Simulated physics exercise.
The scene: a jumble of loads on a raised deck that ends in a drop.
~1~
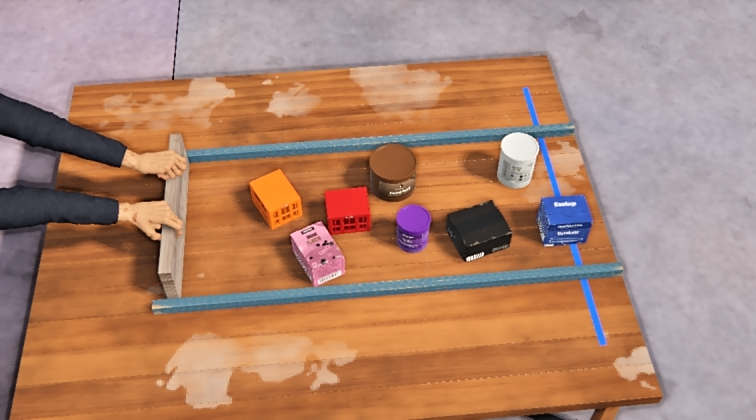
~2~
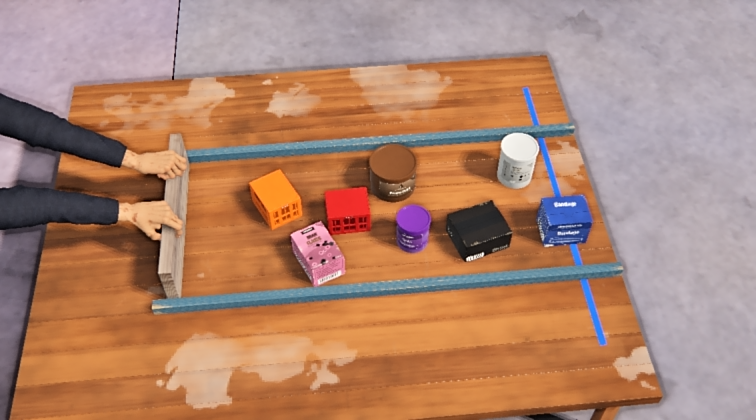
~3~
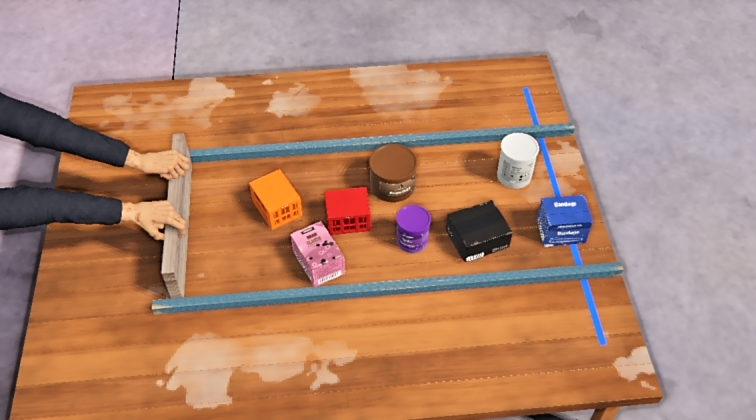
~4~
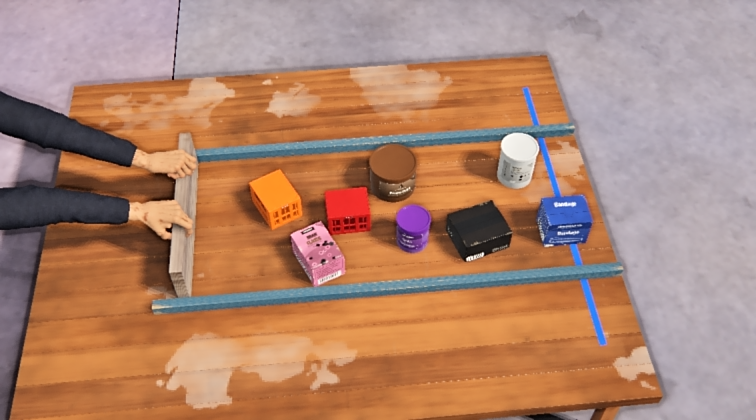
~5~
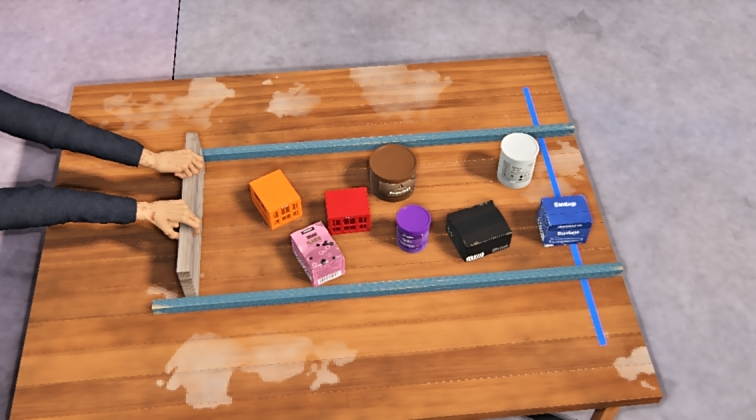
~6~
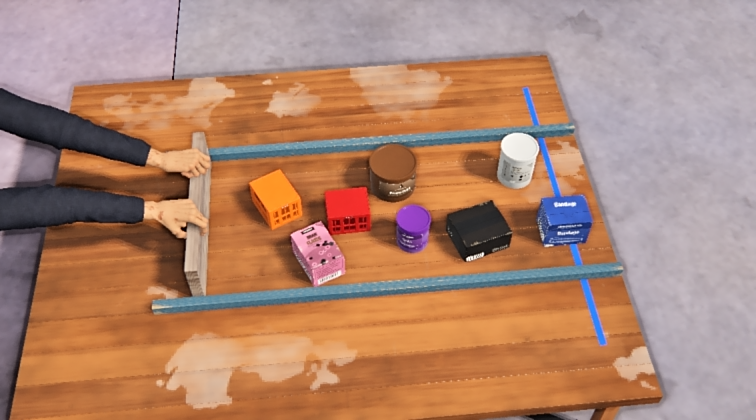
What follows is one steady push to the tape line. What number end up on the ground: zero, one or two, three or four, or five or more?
Here the number that fall off is five or more.
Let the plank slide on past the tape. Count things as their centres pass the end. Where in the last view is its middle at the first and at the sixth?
At (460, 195) for the first, at (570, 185) for the sixth.
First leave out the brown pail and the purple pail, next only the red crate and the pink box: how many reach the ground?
It would be 3 and 3.
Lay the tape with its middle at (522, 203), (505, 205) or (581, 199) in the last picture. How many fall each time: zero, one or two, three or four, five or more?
In that order: Just one or two; just one or two; five or more.
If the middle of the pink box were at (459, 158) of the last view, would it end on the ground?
From there it is lost.
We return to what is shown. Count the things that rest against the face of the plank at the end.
That makes 3.
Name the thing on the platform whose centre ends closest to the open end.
It is the brown pail.
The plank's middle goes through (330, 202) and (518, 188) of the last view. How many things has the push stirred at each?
At the one place 3, at the other 8.
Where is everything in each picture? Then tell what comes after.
Blue box (564, 221); white pail (517, 161); black parcel (479, 231); plank (175, 214); tape (560, 200), in the first frame.
White pail (517, 161); orange crate (276, 199), in the second frame.
Black parcel (479, 231); brown pail (393, 173), in the third frame.
Blue box (564, 221); red crate (348, 211), in the fourth frame.
White pail (517, 161); purple pail (413, 230), in the fifth frame.
Blue box (564, 221); white pail (517, 161); black parcel (479, 231); plank (199, 212); tape (560, 200), in the sixth frame.
Soon after, none off yet; blue box at rest near (564, 221); white pail at rest near (517, 161); black parcel at rest near (479, 231).
In the end, the number that fall off is five or more; gone, red crate, purple pail, black parcel, white pail and blue box.
